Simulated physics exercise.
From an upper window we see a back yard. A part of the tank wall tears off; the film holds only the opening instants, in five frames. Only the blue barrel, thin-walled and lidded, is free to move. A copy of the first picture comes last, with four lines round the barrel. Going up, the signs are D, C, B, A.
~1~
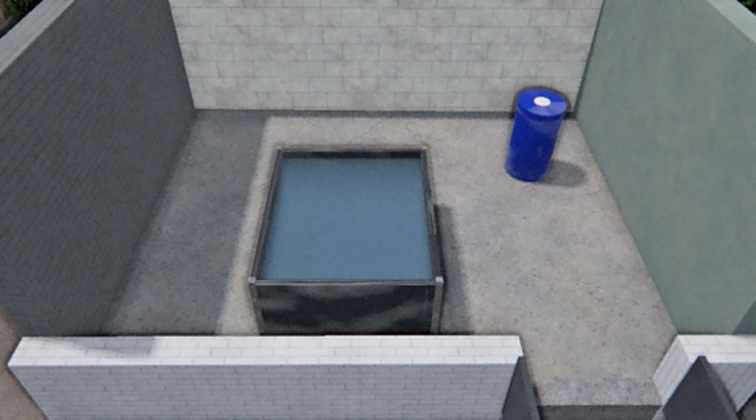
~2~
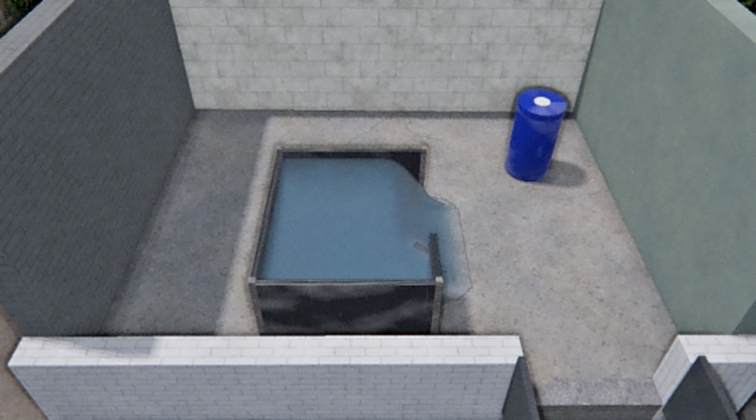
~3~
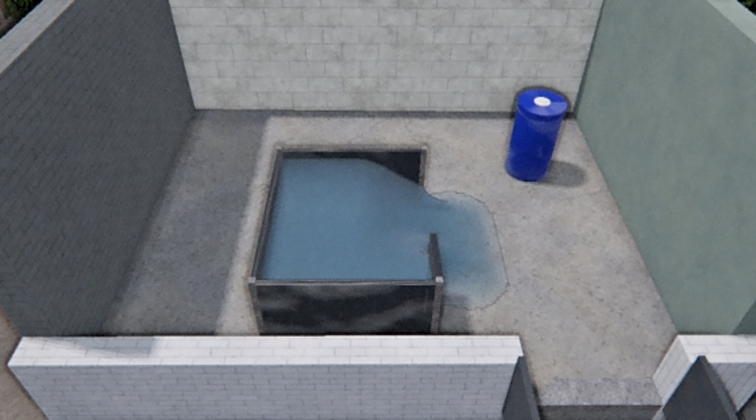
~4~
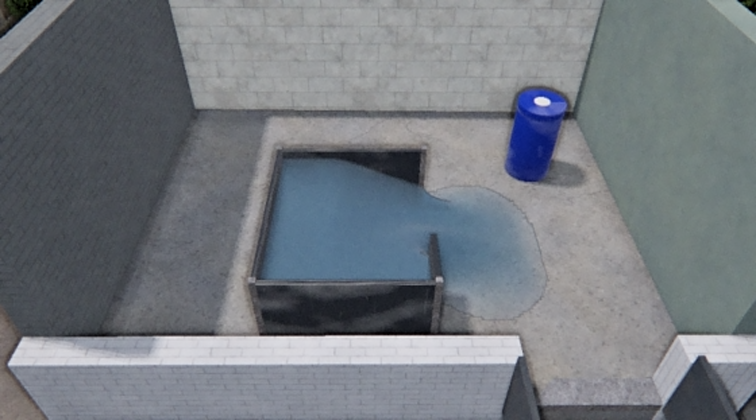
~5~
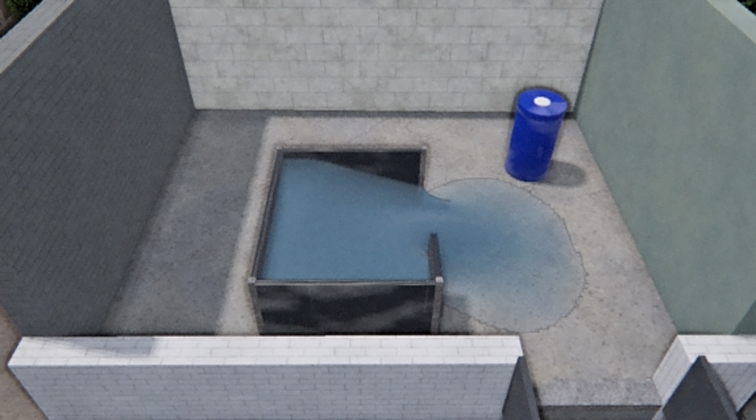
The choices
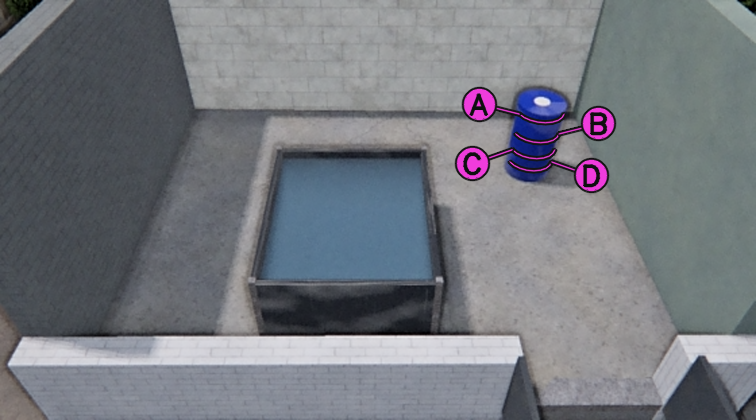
Back yard with water pouring from the right side of a dark square tank and spreading over the ground, blue barrel standing still.
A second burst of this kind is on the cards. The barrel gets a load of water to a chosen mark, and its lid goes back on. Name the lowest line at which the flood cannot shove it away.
C will do.
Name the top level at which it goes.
It is D.
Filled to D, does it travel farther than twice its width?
No, it does not.
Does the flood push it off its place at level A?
No, not at all.
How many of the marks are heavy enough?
Three.
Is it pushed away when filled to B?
No.
On the marked copy, A at (545, 122); B at (540, 142); C at (536, 158); D at (533, 170); from the bottom up D, C, B, A.
With A, it does not move.
With B, it does not move.
With C, it does not move.
With D, it is pushed about its own width away.
